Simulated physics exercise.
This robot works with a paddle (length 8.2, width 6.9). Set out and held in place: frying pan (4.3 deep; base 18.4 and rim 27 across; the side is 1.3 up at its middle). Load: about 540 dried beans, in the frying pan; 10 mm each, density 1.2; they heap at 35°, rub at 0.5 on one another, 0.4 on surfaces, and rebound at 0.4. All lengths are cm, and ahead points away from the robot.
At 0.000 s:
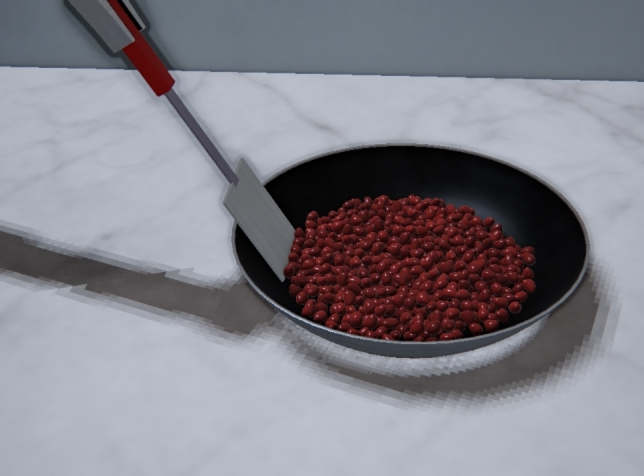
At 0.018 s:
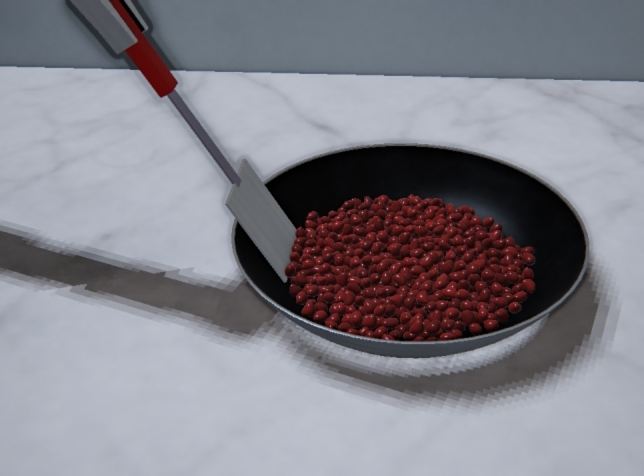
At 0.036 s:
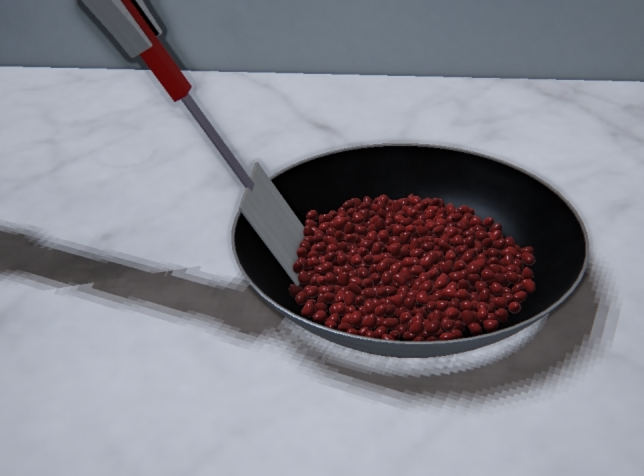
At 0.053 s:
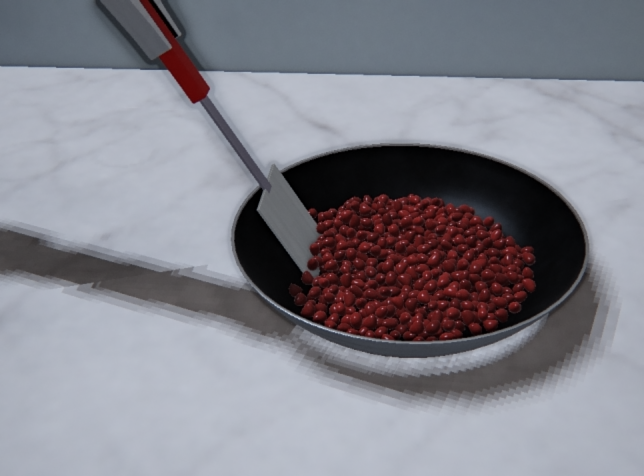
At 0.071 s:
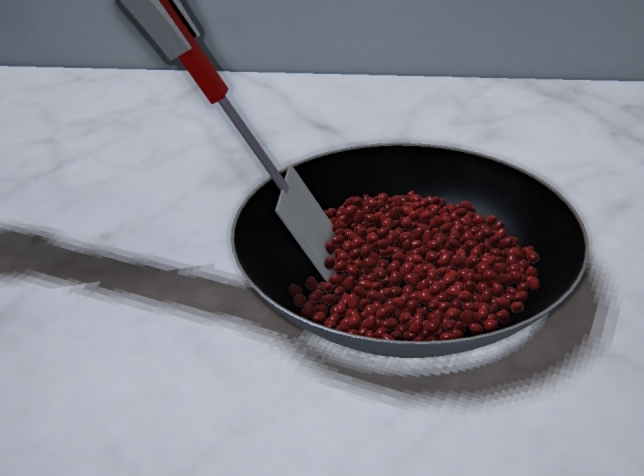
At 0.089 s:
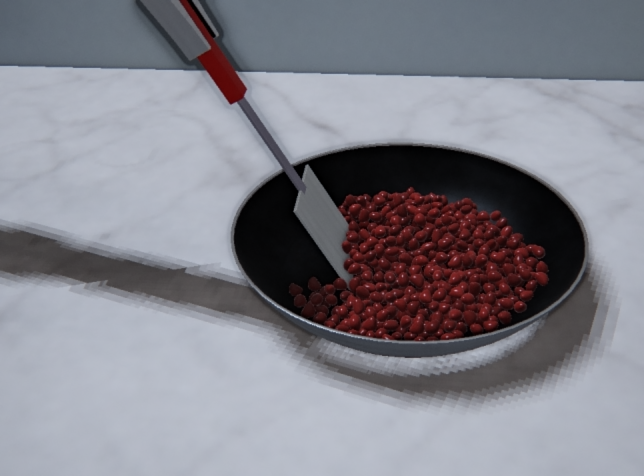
A flat paddle with a red-banded handle rests at the left edge of a heap of dark red beans in a black frying pan, barely moving at first. It then slides steadily right, pressing the near beans inward, while a few remain behind at the pan's lower left.
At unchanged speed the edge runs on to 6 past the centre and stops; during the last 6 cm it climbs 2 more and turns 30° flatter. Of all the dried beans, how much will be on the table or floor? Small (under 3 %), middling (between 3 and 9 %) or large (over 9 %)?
Share on the table or floor: Small (under 3 %).
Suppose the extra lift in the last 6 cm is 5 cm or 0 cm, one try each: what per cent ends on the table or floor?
Some 5 and 0 per cent.
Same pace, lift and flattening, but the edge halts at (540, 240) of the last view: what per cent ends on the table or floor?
Some 25 per cent.
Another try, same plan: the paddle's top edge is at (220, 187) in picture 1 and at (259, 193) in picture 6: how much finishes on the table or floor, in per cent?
About 0 per cent.
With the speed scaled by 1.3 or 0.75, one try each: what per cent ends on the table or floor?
Some 0 and 0 per cent.
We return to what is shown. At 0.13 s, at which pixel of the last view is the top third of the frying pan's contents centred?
Near (439, 254).
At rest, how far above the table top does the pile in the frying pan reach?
Roughly 5.0 cm.
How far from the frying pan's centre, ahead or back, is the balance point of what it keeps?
Roughly 4.5 cm ahead.
After 0.13 s, sloping 59°, highest piece 4 above the table; 542 in the frying pan.
After 0.18 s, sloping 46°, highest piece 4 above the table; 542 in the frying pan.
After 0.40 s, sloping 30°, highest piece 5 above the table; 542 in the frying pan.
After 1.45 s, sloping 30°, highest piece 5 above the table; 542 in the frying pan.
At rest, 542 in the frying pan. That is 0 % on the table or floor.
